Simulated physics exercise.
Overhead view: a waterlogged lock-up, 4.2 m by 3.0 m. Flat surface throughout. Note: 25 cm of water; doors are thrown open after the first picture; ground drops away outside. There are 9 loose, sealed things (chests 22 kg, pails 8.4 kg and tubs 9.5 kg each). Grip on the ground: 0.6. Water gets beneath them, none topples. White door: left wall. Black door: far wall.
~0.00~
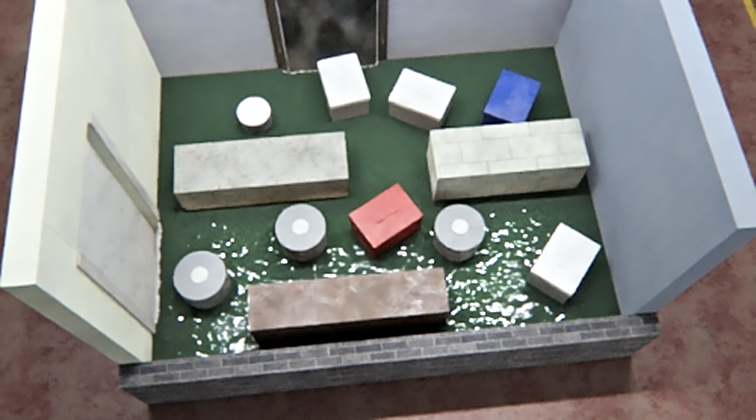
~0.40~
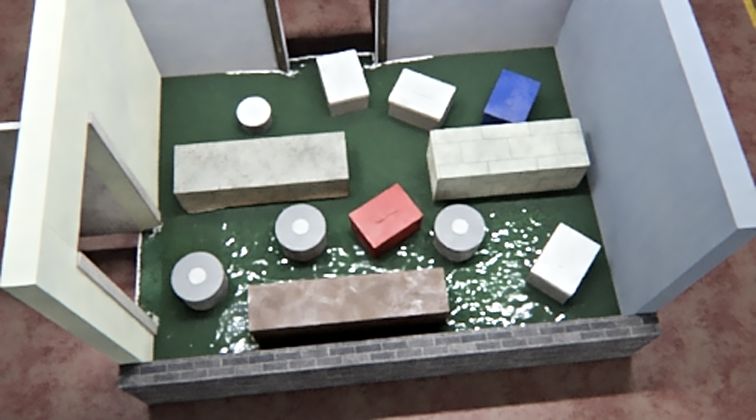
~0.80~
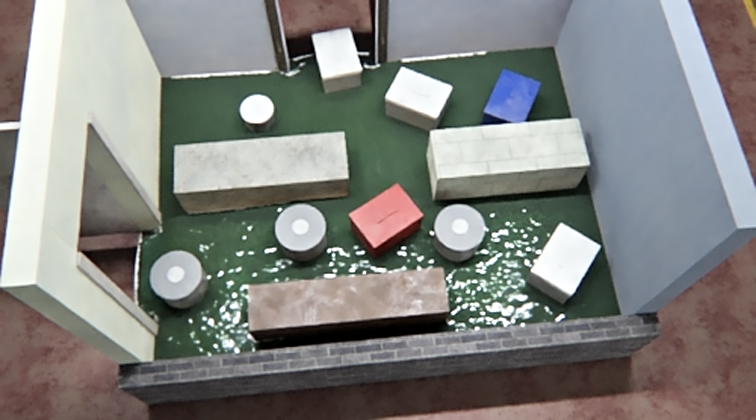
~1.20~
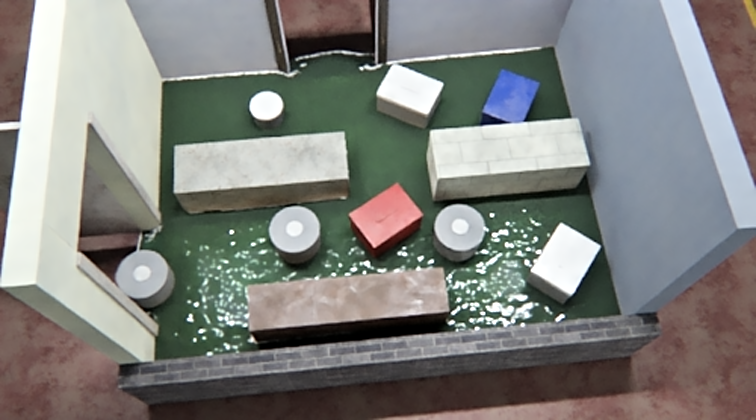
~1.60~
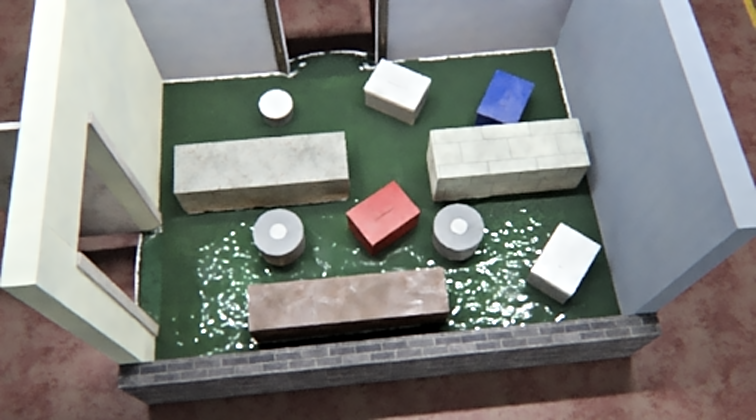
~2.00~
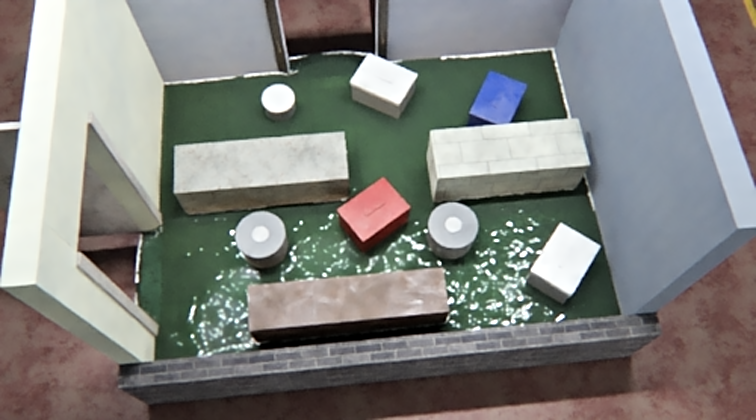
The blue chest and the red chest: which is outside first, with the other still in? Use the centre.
I would say the red one is outside first.
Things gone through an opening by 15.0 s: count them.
That makes 7 by then.
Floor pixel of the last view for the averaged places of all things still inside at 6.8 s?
(377, 210).
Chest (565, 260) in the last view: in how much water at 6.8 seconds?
11 cm.
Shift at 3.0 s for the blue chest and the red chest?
I'd say about 30 and 50 centimetres.
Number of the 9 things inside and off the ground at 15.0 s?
0 at that moment.
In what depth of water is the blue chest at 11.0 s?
I'd put it at about 8 cm.
After 3.0 s the blue chest is near (485, 100), 0.3 m from its start, afloat; the red chest is near (332, 213), 0.5 m from its start, afloat; 2 of 9 are out; 6 afloat.
After 6.8 s the blue chest is near (409, 104), 1.0 m from its start, afloat; the red chest has gone out (at 6.5 s); 6 of 9 are out; 3 afloat.
After 11.0 s the blue chest is near (383, 100), 1.3 m from its start, aground; the red chest has gone out (at 6.5 s); 7 of 9 are out; 0 afloat.
After 15.0 s the blue chest is near (383, 100), 1.3 m from its start, aground; the red chest has gone out (at 6.5 s); 7 of 9 are out; 0 afloat.
